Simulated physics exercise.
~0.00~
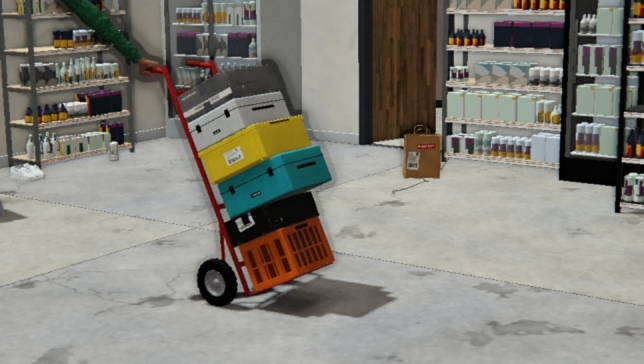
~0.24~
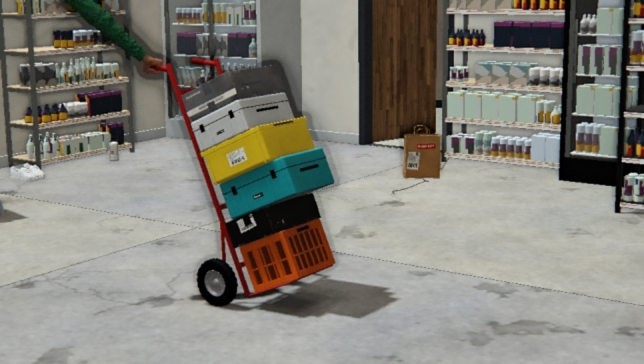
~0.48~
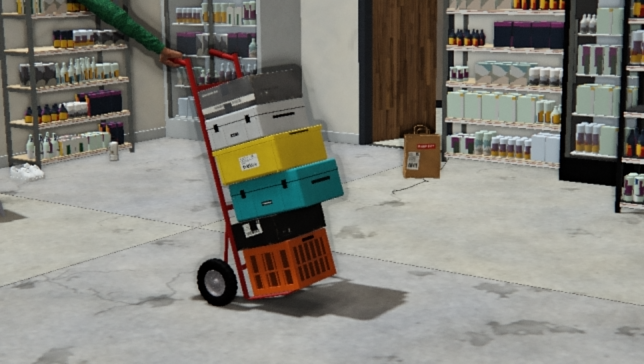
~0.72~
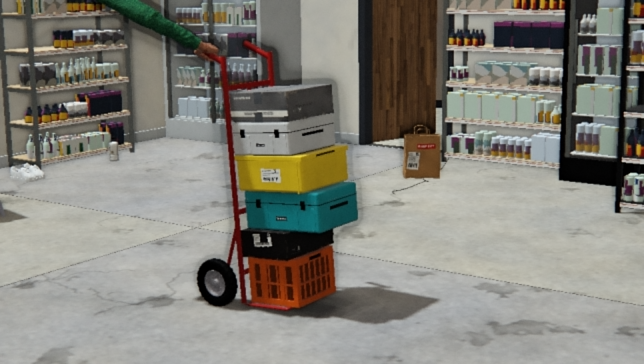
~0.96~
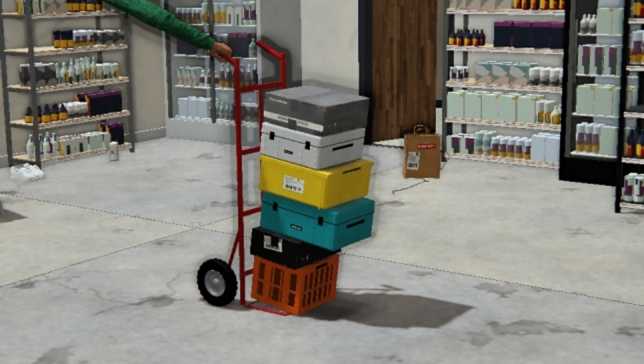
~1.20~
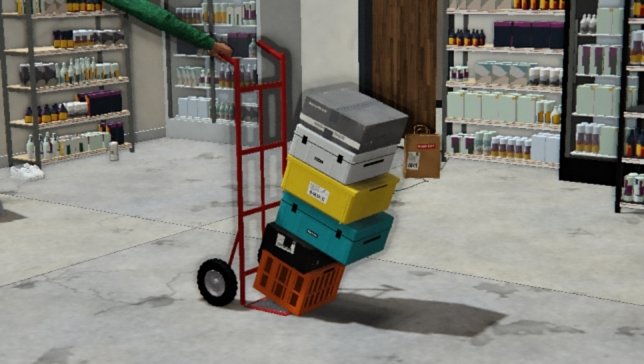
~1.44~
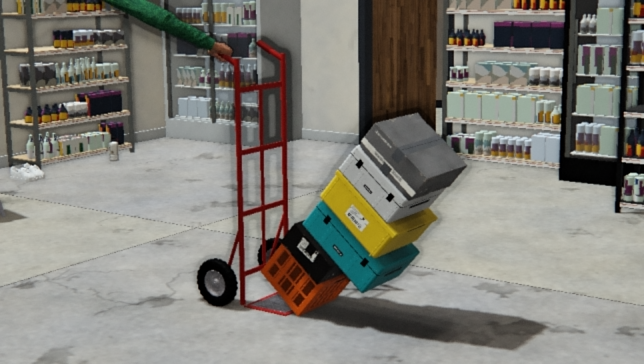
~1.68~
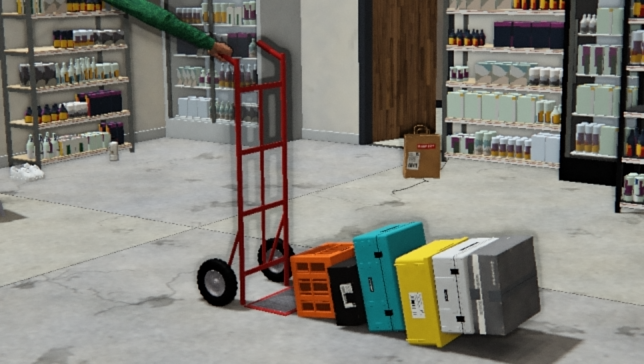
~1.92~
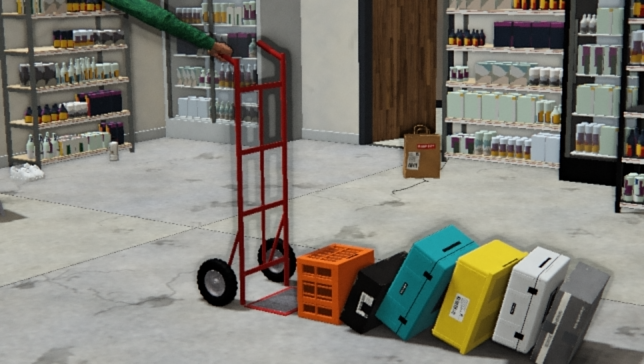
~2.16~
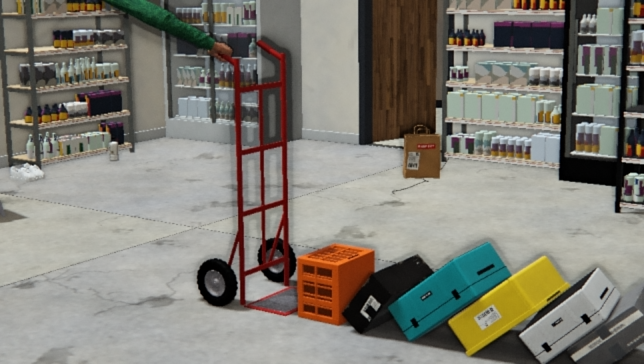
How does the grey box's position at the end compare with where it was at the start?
At the start the grey box sits on top of the stack on the leaning truck, left of the middle of the view. At the end it is down on the floor at the far right, the farthest from the truck in the row of spilled containers.
